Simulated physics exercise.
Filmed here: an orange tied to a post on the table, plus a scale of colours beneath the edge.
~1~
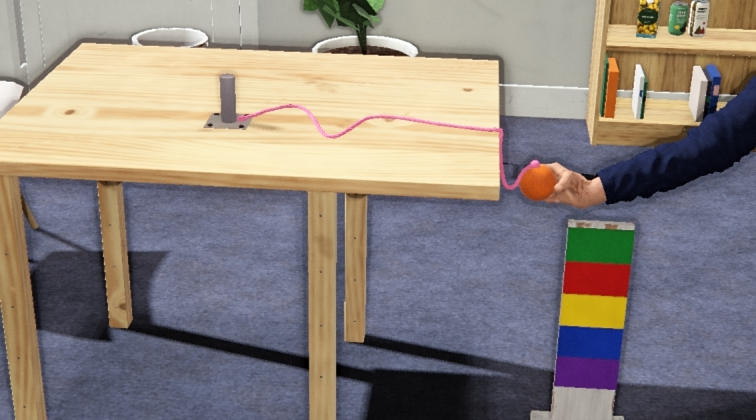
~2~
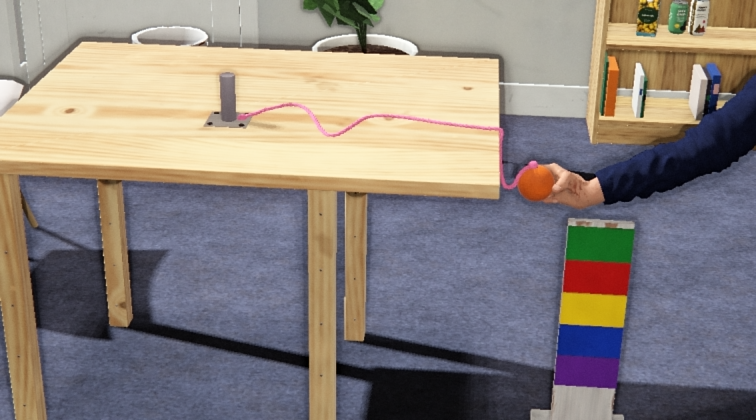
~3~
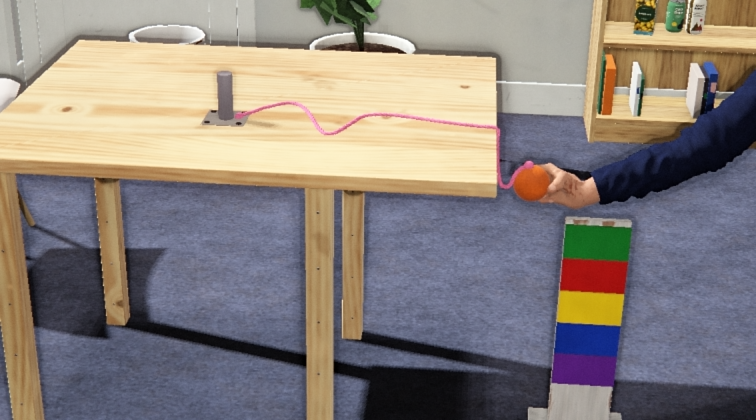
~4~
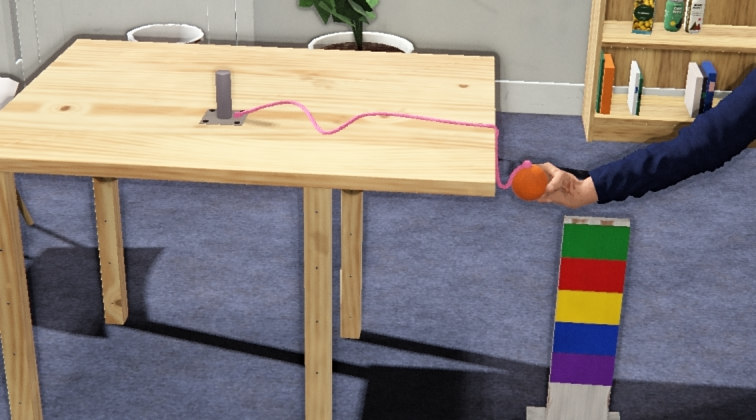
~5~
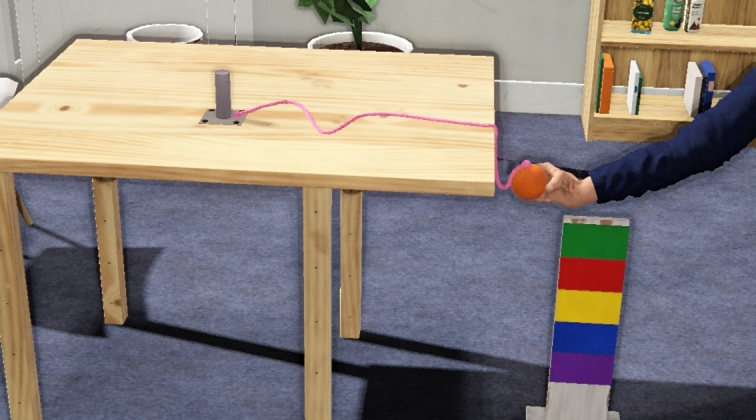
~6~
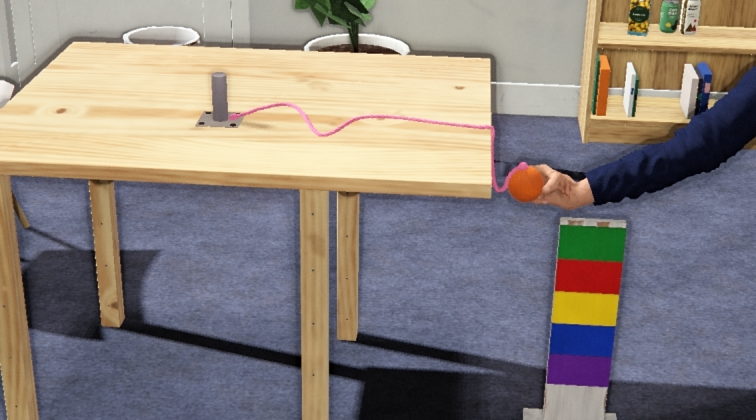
We see a hand holding an orange ball just past the right edge of a wooden table, a slack pink cord running from it to a post, above a striped colour scale; the hand stays still while the view shifts slightly.
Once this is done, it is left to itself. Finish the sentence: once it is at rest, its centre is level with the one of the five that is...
Blue.
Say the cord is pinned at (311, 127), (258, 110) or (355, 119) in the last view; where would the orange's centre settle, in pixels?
Going try by try, I'd put it close to (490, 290), then (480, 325), and finally (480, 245).
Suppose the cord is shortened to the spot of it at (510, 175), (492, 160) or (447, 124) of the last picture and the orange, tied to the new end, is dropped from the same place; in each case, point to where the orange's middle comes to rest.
Try 1: About (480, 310). Try 2: About (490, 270). Try 3: About (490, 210).
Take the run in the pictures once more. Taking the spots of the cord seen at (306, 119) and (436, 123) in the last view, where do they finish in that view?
At (350, 124), then (487, 182).
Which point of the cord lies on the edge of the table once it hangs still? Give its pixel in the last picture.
The spot located at (390, 117) in the last picture.
Soon after, orange near (446, 329); level with blue.
Then, orange near (501, 332); level with blue.
At rest, orange near (476, 338); level with blue. Its centre hangs level with the blue band.
